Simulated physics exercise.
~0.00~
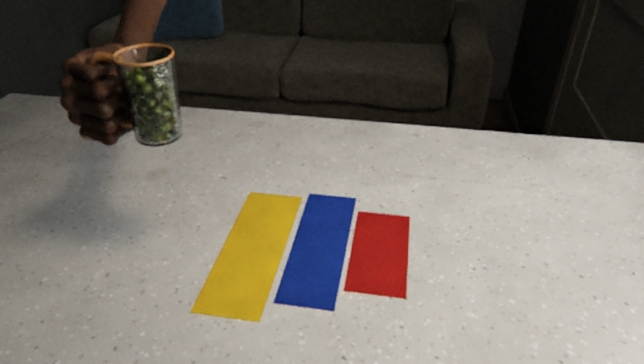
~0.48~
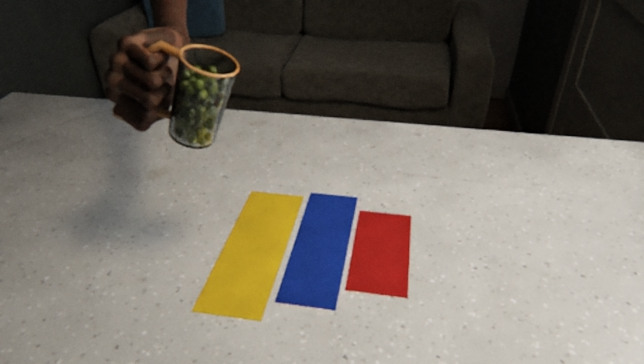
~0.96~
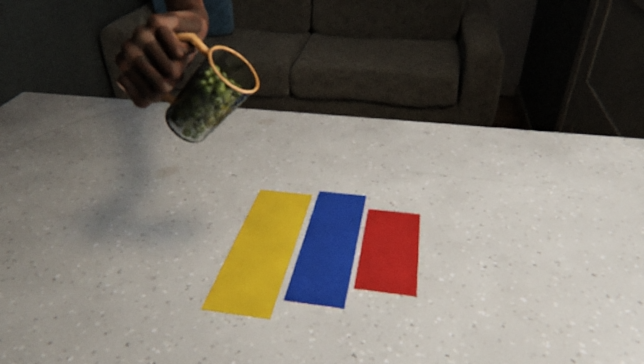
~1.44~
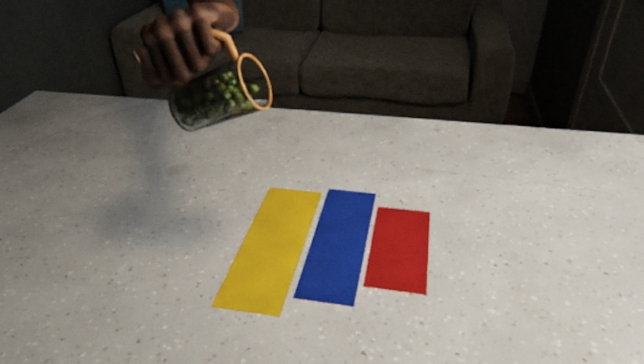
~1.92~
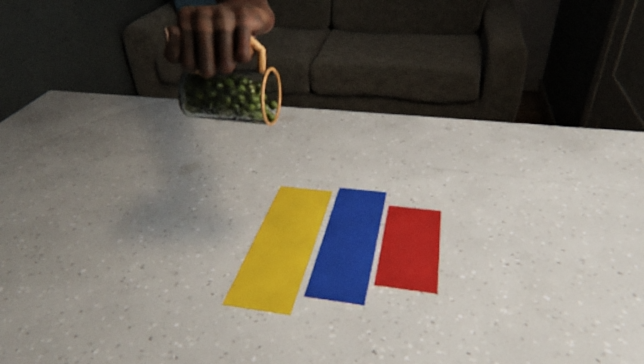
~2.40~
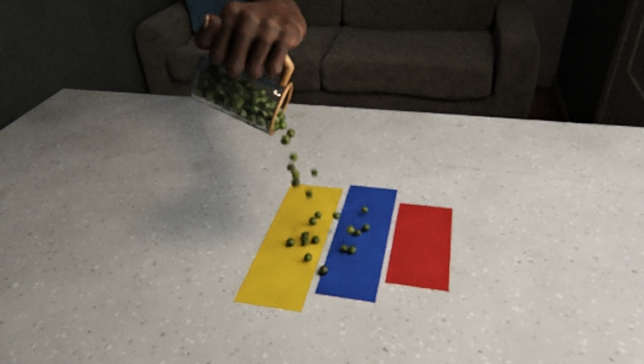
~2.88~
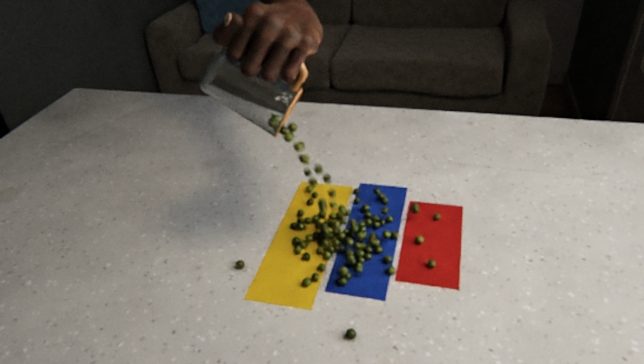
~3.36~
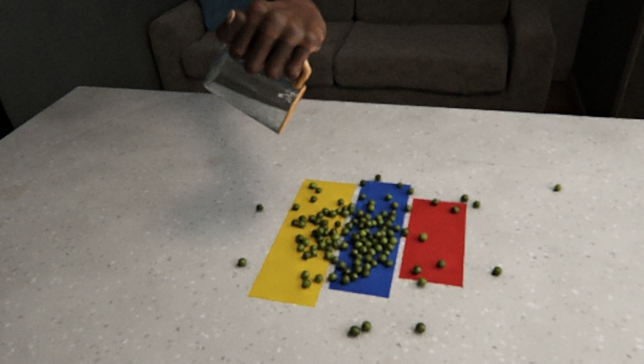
A hand held a glass cup of small green olives over a pale table, moved it right while tipping it, and poured them all out, leaving most heaped across the blue and yellow mats, with a few on the red mat and bare tabletop.
